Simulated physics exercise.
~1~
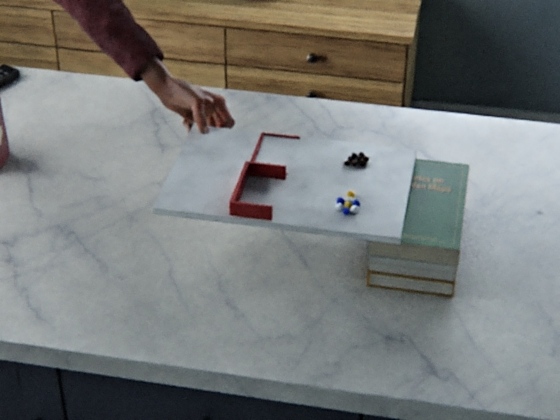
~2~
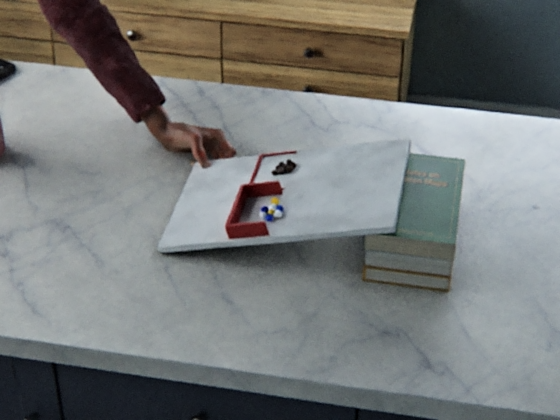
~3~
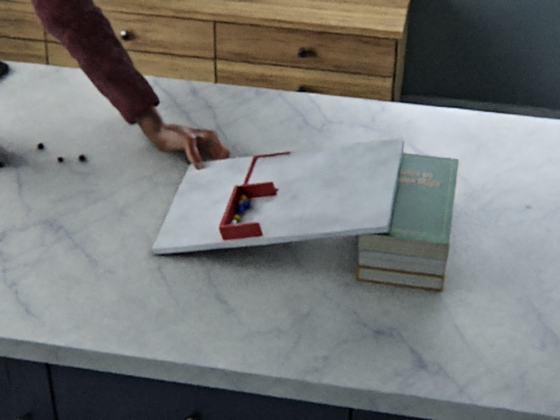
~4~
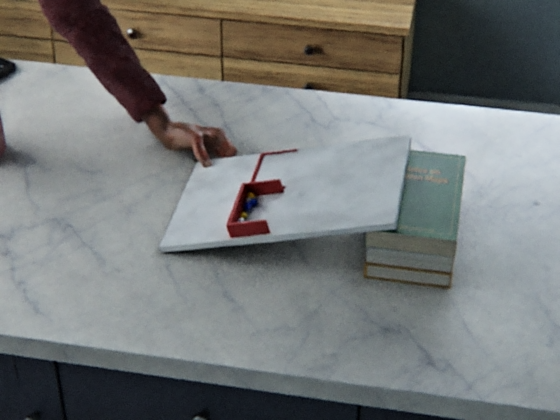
The clip opens on a pale board lying almost level above a marble counter, its right end on a stack of books and a hand near its left end. Red strips stand on the board, with a cluster of small dark pieces and a cluster of blue, white and yellow ones to their right. The hand lowers the left end to the counter, and both clusters travel left down the slope. The dark pieces pass the far strip and scatter across the counter at left, then leave view. The colourful pieces end gathered behind the near red strip, with the hand still on the tilted board.
